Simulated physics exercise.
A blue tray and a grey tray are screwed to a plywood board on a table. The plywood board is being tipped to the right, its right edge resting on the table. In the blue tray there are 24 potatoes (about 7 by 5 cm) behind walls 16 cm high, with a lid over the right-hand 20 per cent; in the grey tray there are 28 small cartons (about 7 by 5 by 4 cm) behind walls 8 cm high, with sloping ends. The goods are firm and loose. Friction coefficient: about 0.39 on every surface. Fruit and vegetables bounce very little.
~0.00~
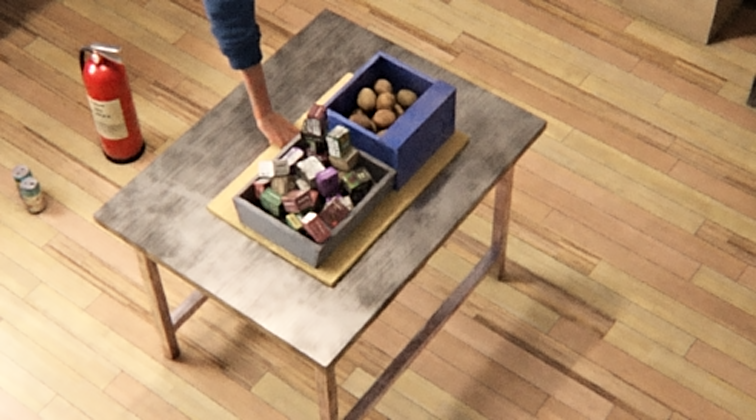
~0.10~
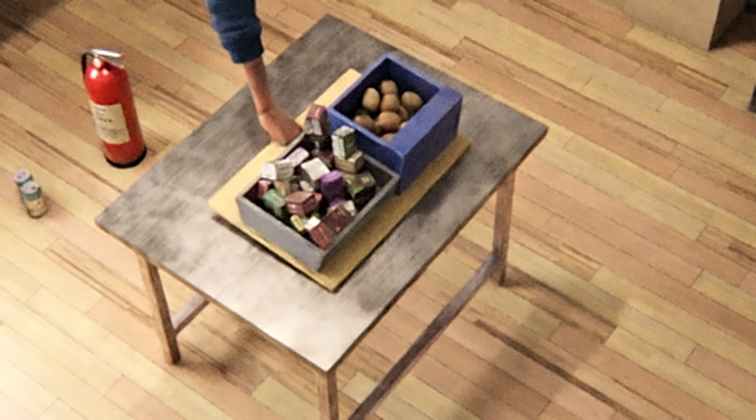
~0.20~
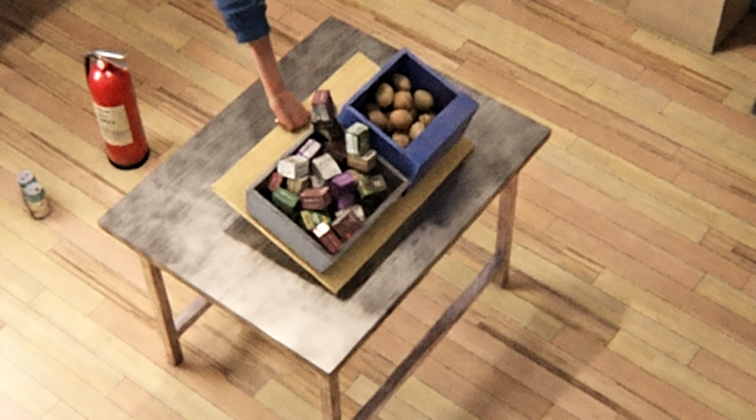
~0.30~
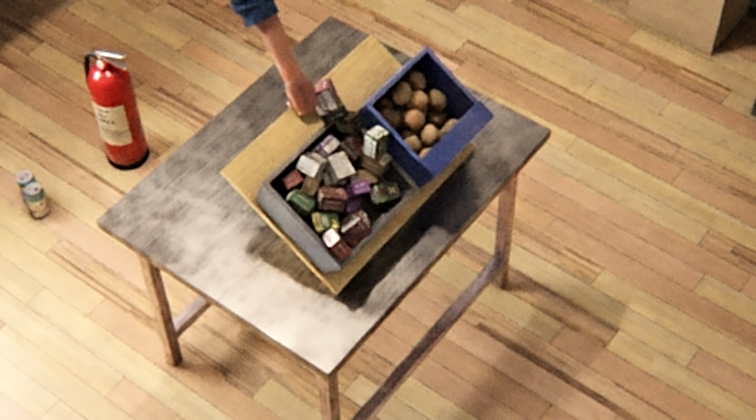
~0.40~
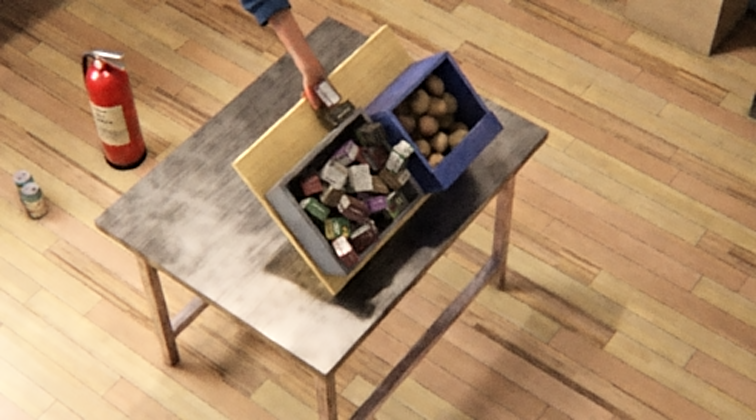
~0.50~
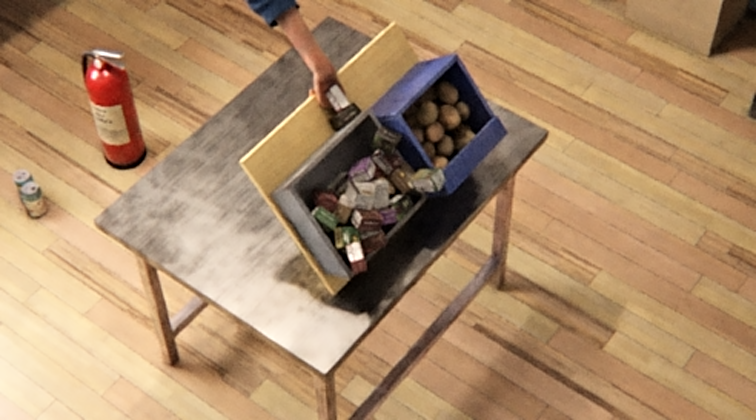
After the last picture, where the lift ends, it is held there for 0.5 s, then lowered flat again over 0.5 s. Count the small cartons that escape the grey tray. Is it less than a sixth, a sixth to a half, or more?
The grey tray loses from a sixth to a half of its small cartons.
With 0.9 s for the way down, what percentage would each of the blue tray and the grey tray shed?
In that case blue tray 0, grey tray 30 per cent.
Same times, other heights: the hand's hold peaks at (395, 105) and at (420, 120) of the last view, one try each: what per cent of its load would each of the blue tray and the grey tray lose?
Blue tray 20 then 50, grey tray 90 then 100 per cent.
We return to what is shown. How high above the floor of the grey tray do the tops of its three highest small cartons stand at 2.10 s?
About 11 cm.
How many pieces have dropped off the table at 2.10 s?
Roughly 3.
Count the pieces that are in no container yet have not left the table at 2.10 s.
About 5.
After 0.76 s, tilt 50°; 0 of 24 out of the blue tray and 6 of 28 out of the grey tray.
After 1.08 s, tilt 47°; 0 of 24 out of the blue tray and 8 of 28 out of the grey tray.
After 1.53 s, tilt 0°; 0 of 24 out of the blue tray and 8 of 28 out of the grey tray.
Final count (at 2.10 s), 0 of 24 out of the blue tray and 8 of 28 out of the grey tray. Asked share, 8 of 28, 29 per cent.
